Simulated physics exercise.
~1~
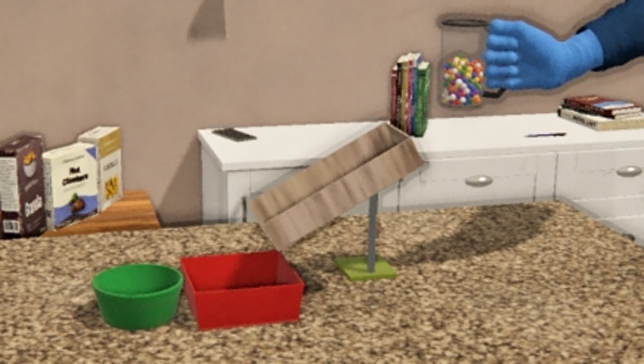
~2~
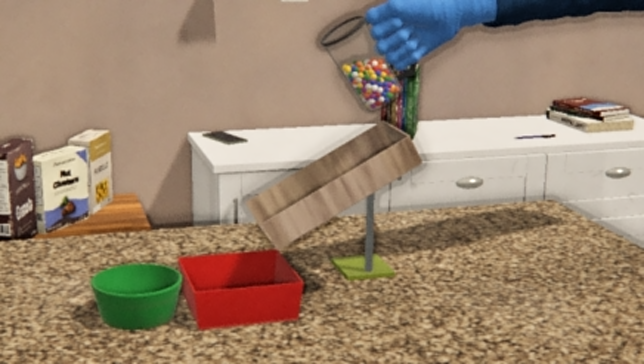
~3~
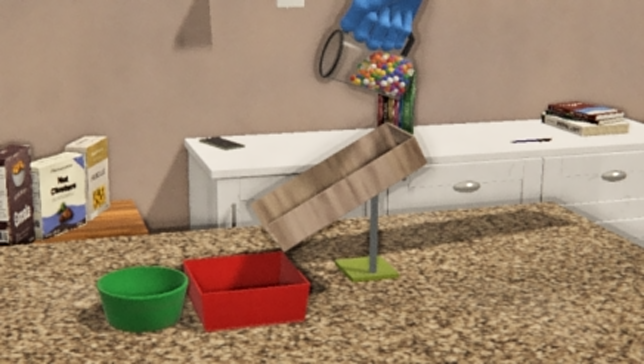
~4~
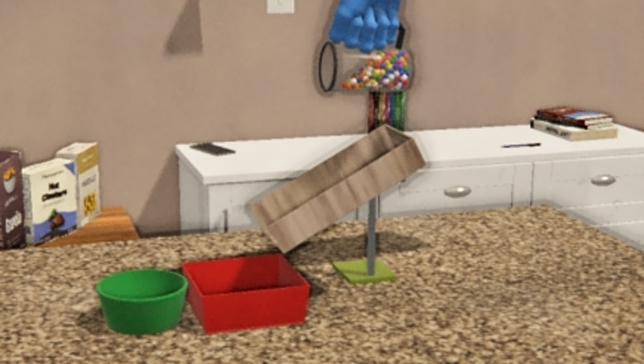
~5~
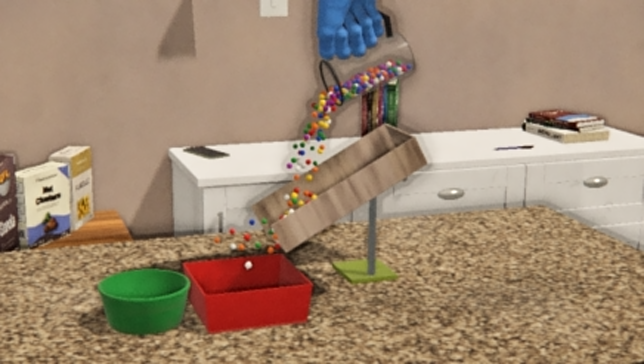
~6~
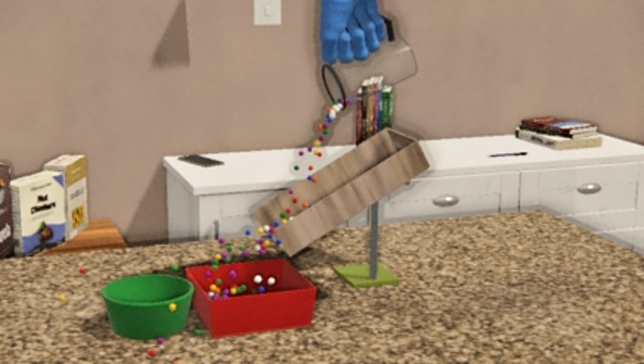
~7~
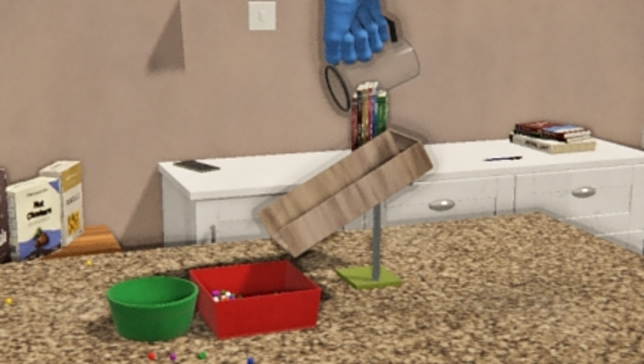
A blue-gloved hand holds a clear cup of colourful beads above a speckled counter, seen from the front and slightly above, with white drawers, books and boxes behind. A tilted wooden chute on a stand slopes down left toward a red tin, with a green dish beside it. The hand moves left and tips the cup onto its side over the chute. It tilts further, and the beads pour out, tumbling off the chute's lower end. Most land in the red tin while some scatter across the counter, leaving the cup and chute empty.
